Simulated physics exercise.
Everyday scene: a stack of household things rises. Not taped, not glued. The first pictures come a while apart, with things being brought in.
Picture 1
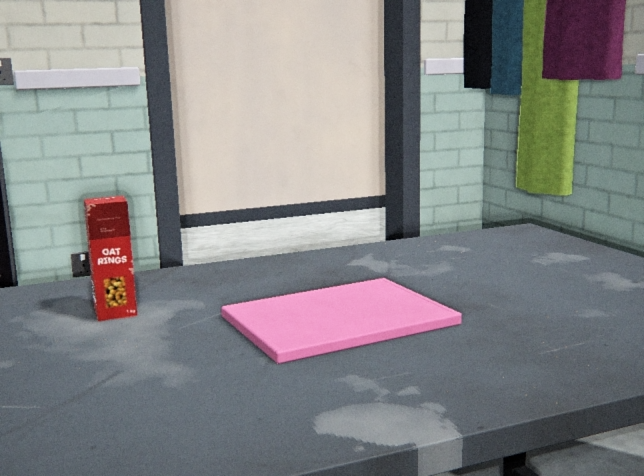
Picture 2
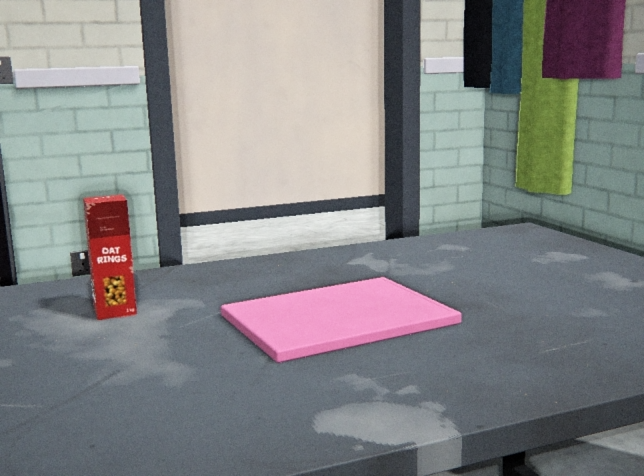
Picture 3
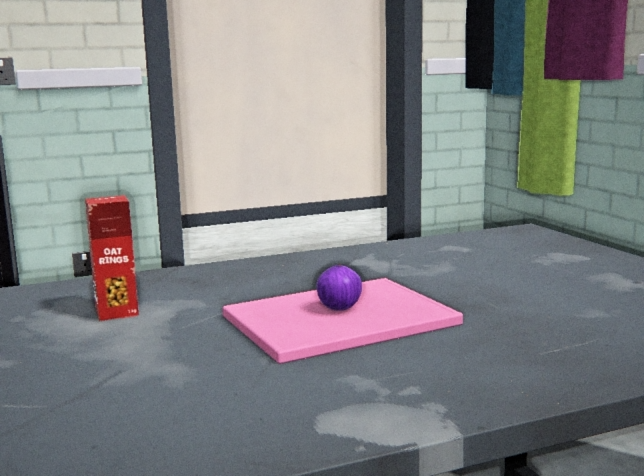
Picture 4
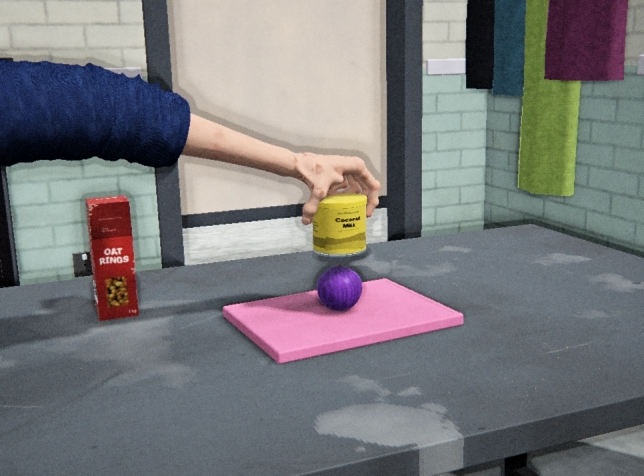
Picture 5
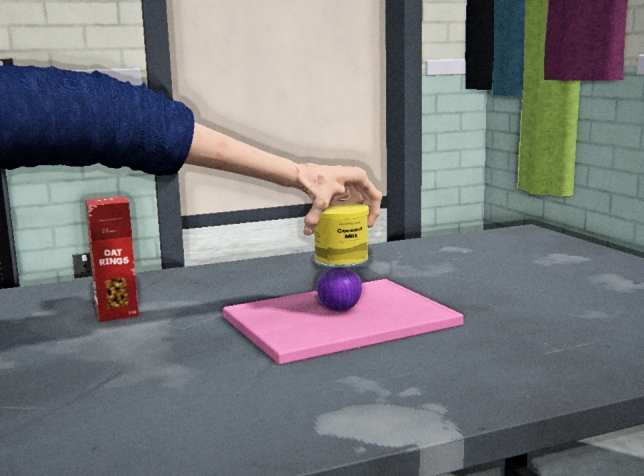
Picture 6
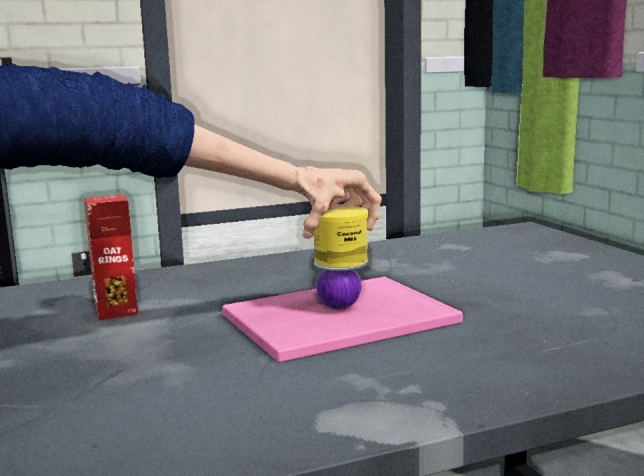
Purple onion appearing on a pink tray beside a red carton, then a hand lowering a yellow tin onto it.
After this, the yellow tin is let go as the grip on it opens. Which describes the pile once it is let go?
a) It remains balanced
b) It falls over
(b) It falls over.
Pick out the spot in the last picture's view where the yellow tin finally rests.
The object ends up somewhere around (477, 274).
Then, 0.50 s later than the last frame, yellow tin now fallen.
Then, 0.70 s later than the last frame, things are still on the move.
Then, 1.30 s later than the last frame, nothing new.
When it is over, fallen, yellow tin; the other 3 as before. End places, in pixels of the last picture, yellow tin near (477, 274). The pile comes apart.
